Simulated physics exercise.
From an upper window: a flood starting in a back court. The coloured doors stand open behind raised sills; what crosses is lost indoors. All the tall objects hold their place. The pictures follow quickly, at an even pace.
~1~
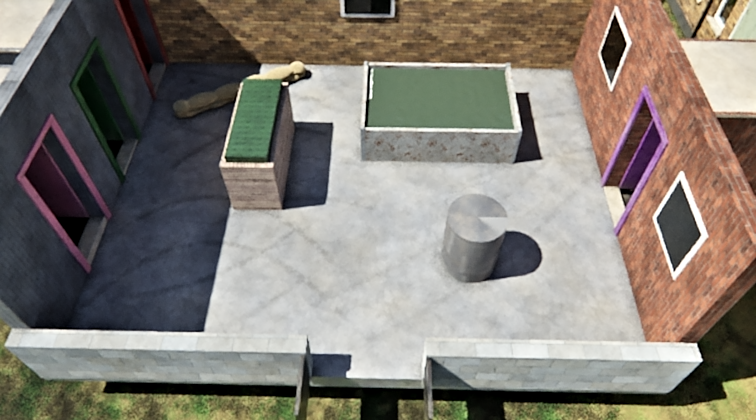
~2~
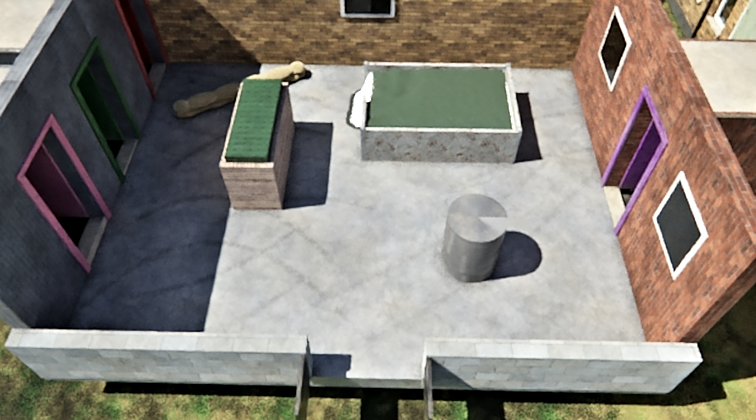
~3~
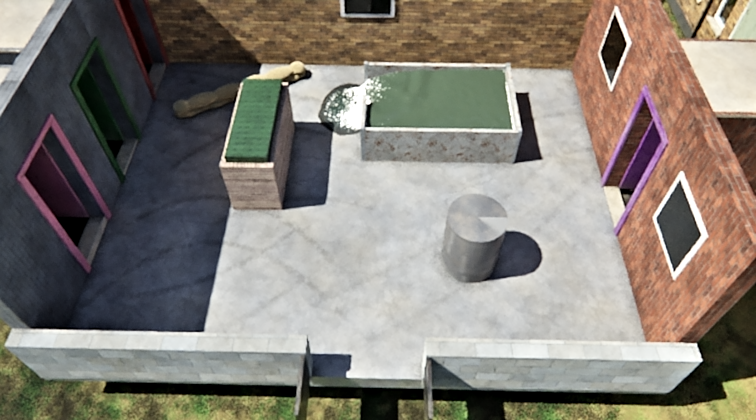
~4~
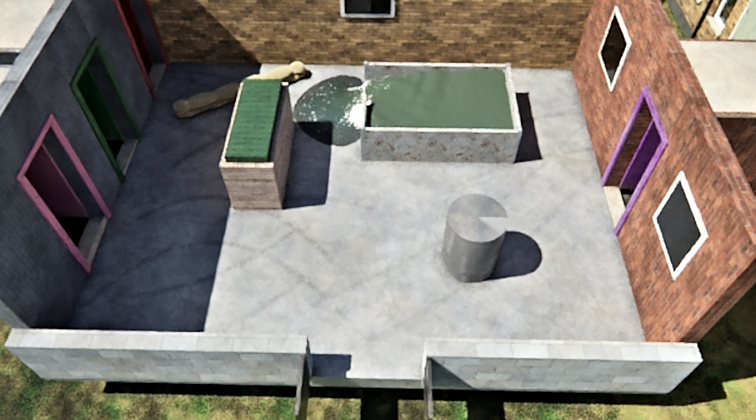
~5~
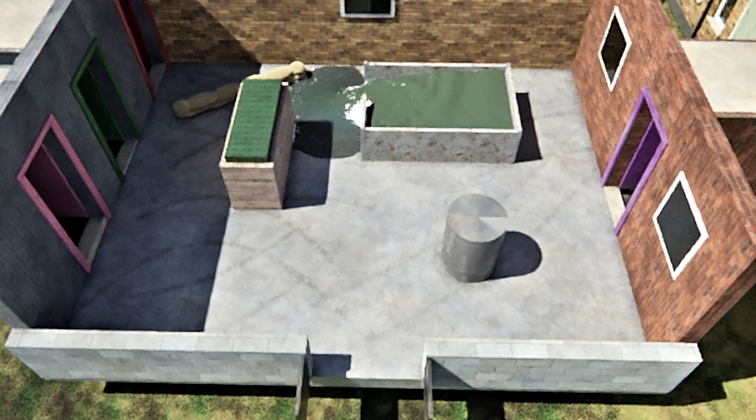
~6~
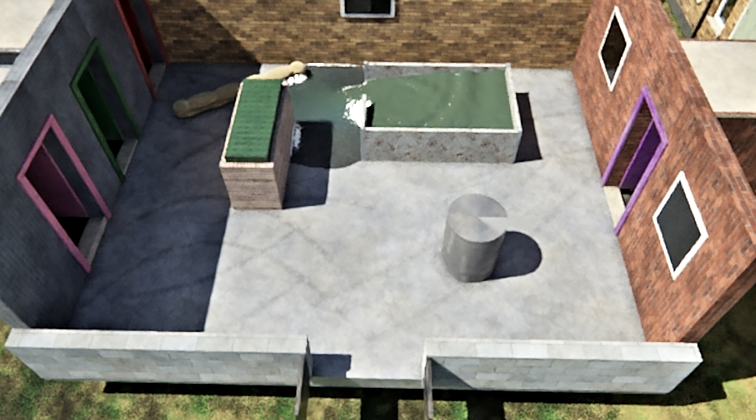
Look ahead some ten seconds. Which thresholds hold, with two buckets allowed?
One by one: The purple door stays under that; the green door takes more than that; the pink door stays under that; the red door stays under that.
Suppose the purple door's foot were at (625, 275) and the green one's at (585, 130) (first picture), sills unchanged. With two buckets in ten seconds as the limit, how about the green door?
In short: The green door keeps below it.
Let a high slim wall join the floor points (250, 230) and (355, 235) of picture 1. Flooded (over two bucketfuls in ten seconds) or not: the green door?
Then: The green door goes over.
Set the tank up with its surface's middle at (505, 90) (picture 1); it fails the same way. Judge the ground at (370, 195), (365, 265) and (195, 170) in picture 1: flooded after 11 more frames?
One after the other: Free of water, clear, not flooded.
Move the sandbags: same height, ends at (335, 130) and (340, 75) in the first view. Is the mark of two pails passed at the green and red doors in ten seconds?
One by one: Green holds, red passes that mark.
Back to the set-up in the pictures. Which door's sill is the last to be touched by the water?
I say the one in purple.
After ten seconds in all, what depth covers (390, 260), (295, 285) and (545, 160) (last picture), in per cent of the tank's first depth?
About 8, 10 and 2 per cent.
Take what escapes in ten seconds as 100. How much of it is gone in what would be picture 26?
Roughly 35 per cent.
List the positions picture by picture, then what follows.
The first frame shows still water in the open tank at (439, 99).
In the second frame, water pours out at (367, 102) and has run to (361, 93).
In the third frame, water pours out at (367, 102) and has run to (324, 118).
In the fourth frame, the front is at (299, 116), out from the gap at (367, 103).
In the fifth frame, the front is at a hidden place, out from the gap at (367, 102).
In the sixth frame, the front is at a hidden place, out from the gap at (367, 102).
A moment on, water covers 10 % of the floor; the purple door not reached, the green door not reached, the pink door not reached, the red door not reached.
Next, water covers 25 % of the floor; the purple door not reached, the green door over two buckets in, the pink door not reached, the red door not reached.
Then, water covers 45 % of the floor; the purple door not reached, the green door far over two buckets in, the pink door wet at the sill, nothing in, the red door wet at the sill, nothing in.
Later, water covers 60 % of the floor; the purple door not reached, the green door far over two buckets in, the pink door wet at the sill, nothing in, the red door wet at the sill, nothing in.
In the end, water covers 85 % of the floor; the purple door wet at the sill, nothing in, the green door far over two buckets in, the pink door wet at the sill, nothing in, the red door wet at the sill, nothing in.
